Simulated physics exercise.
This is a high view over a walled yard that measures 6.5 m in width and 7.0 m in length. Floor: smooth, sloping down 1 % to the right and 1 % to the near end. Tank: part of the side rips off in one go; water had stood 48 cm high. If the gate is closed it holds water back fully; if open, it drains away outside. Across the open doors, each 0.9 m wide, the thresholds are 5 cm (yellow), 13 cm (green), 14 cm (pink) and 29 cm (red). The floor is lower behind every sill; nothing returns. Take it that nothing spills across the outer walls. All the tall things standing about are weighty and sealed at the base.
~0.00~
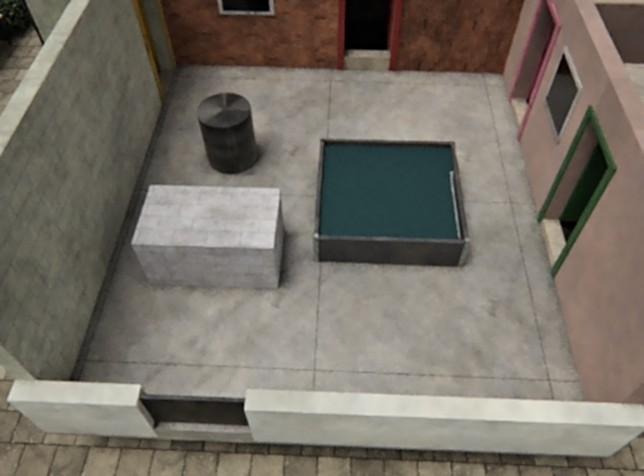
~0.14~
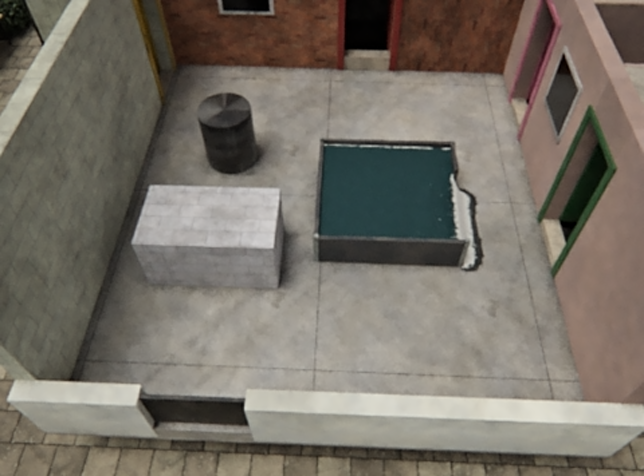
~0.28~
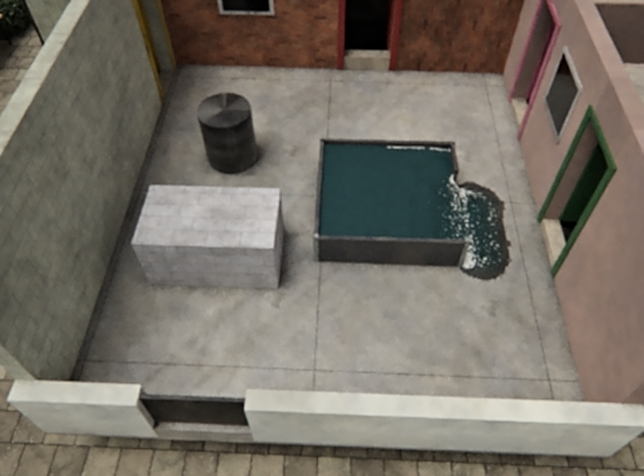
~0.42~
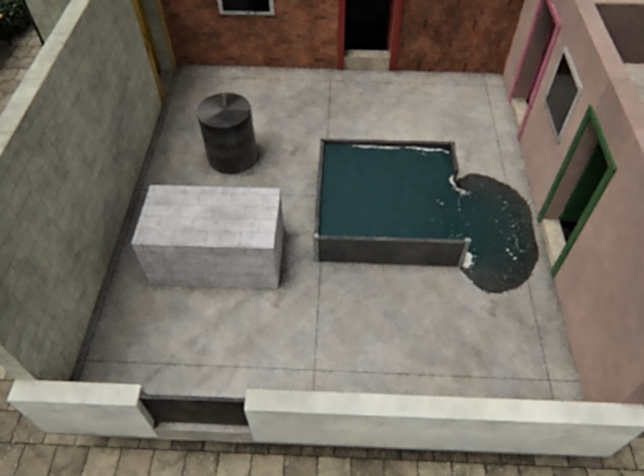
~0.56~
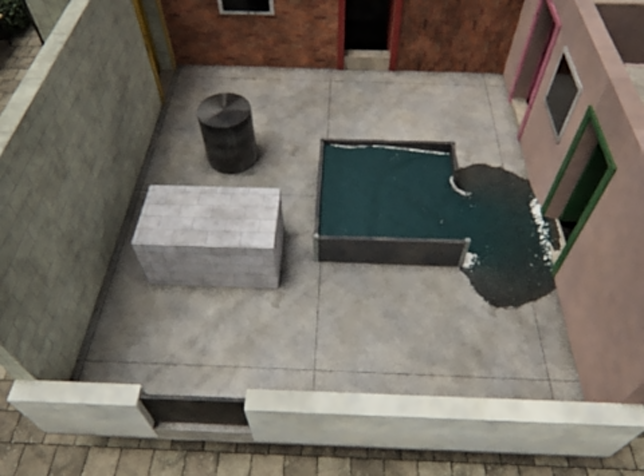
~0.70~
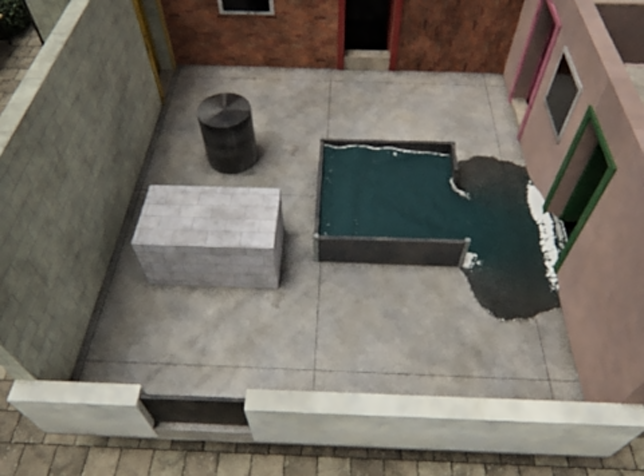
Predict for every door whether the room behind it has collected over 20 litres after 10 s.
At the end, the yellow door remains shy of the limit. The green door overtops the limit. The pink door remains shy of the limit. The red door remains shy of the limit.
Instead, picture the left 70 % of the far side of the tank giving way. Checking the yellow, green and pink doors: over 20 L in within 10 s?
Door yellow goes beyond, door green stays within, door pink stays within.
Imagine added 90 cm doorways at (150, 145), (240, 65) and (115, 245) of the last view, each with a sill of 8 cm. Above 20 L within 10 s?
So, in the order given, it's shy of the mark, then shy of the mark, then shy of the mark.
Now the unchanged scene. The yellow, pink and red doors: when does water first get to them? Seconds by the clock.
So yellow at 8.5 s, pink at 1.5 s, and red at 3.6 s.
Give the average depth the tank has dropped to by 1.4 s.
Some 32 cm on average.
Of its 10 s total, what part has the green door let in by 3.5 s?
About 90%.
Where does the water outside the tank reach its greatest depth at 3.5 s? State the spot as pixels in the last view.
Near (591, 428).
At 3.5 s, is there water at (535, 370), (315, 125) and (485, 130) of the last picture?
First spot submerged, second not yet wet, third submerged.
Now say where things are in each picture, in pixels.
In the first frame, still water, 48 cm deep, in the tank at (389, 190).
In the second frame, water pours out at (455, 219) and has run 0.8 m, to (463, 193); typically 8 cm deep outside, 48 cm at the tank's back.
In the third frame, the front is at (473, 187), 1.0 m from the gap at (455, 221); 1.0 m2 of floor is under water; 48 cm left at the back of the tank.
In the fourth frame, the front is at (515, 197), 1.3 m from the gap at (455, 221); 1.9 m2 of floor is under water; 48 cm left at the back of the tank.
In the fifth frame, water pours out at (454, 221) and has run 1.7 m, to (531, 187); typically 7 cm deep outside, 48 cm at the tank's back.
In the sixth frame, the front is at (559, 300), 1.8 m from the gap at (454, 222); 3.1 m2 of floor is under water; 44 cm left at the back of the tank.
After 1.4 s water covers 10 % of the floor and is deepest (34 cm) near (549, 258); yellow door not reached, green door 33 cm at the sill, 76 L in, pink door not reached, red door not reached.
After 2.2 s water covers 20 % of the floor and is deepest (33 cm) near (549, 258); yellow door not reached, green door 31 cm at the sill, 188 L in, pink door 4 cm at the sill, 0 L in, red door not reached.
After 3.5 s water covers 35 % of the floor and is deepest (26 cm) near (591, 428); yellow door not reached, green door 20 cm at the sill, 290 L in, pink door 4 cm at the sill, 0 L in, red door not reached.
After 6.0 s water covers 65 % of the floor and is deepest (16 cm) near (591, 428); yellow door not reached, green door 13 cm at the sill, 318 L in, pink door 4 cm at the sill, 0 L in, red door 4 cm at the sill, 0 L in.
After 10.0 s water covers 90 % of the floor and is deepest (10 cm) near (591, 428); yellow door 1 cm at the sill, 0 L in, green door 7 cm at the sill, 319 L in, pink door 6 cm at the sill, 0 L in, red door 2 cm at the sill, 0 L in.
